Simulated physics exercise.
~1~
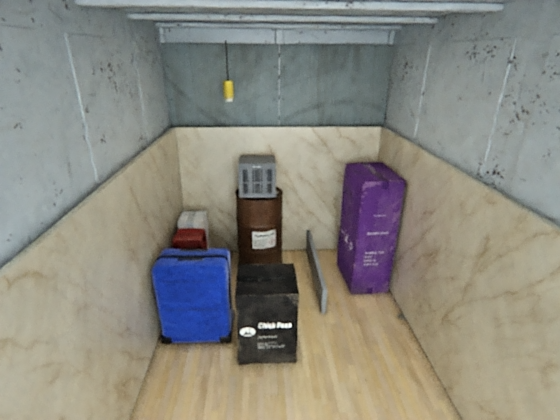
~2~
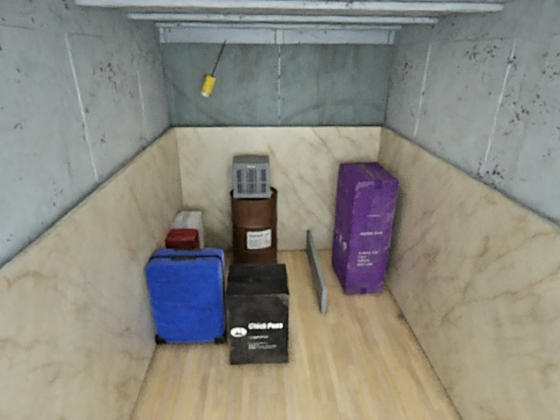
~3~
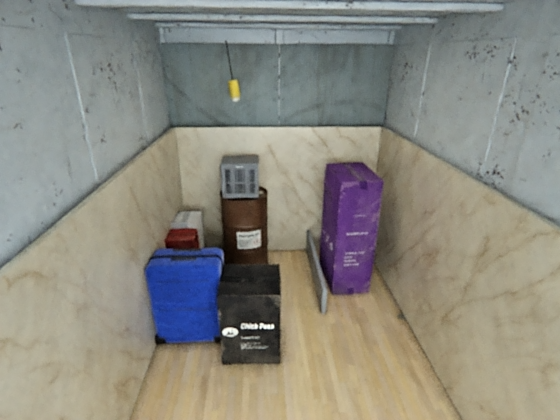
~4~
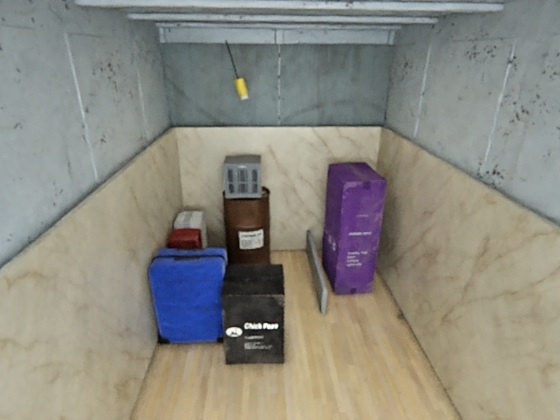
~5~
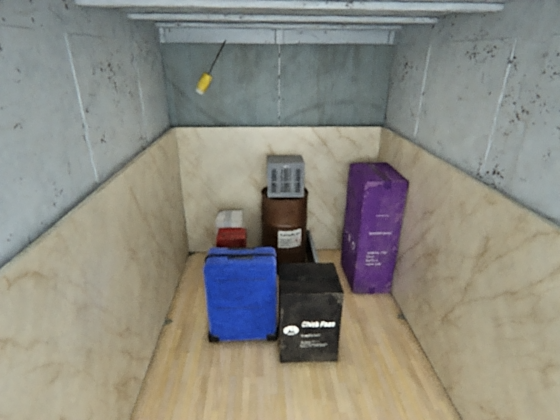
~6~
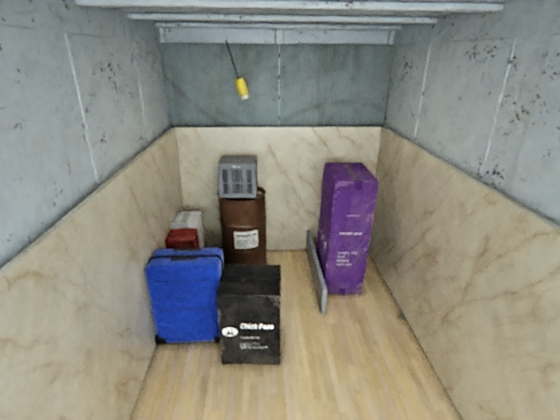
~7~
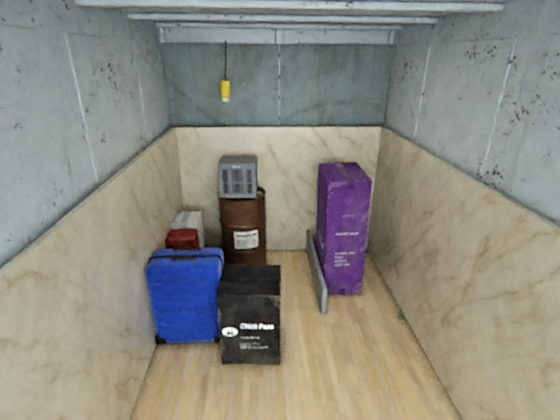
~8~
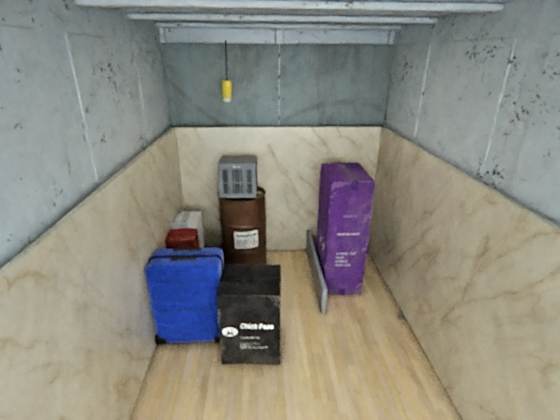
A yellow lamp swings on its cord near the front wall of a van's load bay, seen from behind. On the left stand a blue case and, behind it, a white box on a red box; a black box is near the middle, a grey chest sits on a brown drum, and a tall purple box stands right of a low board. The load first shifts slightly left, the purple box ending close against the board. Then everything slides right, and back left again. Finally all stay upright and still, the purple box beside the board, the lamp hanging nearly straight.
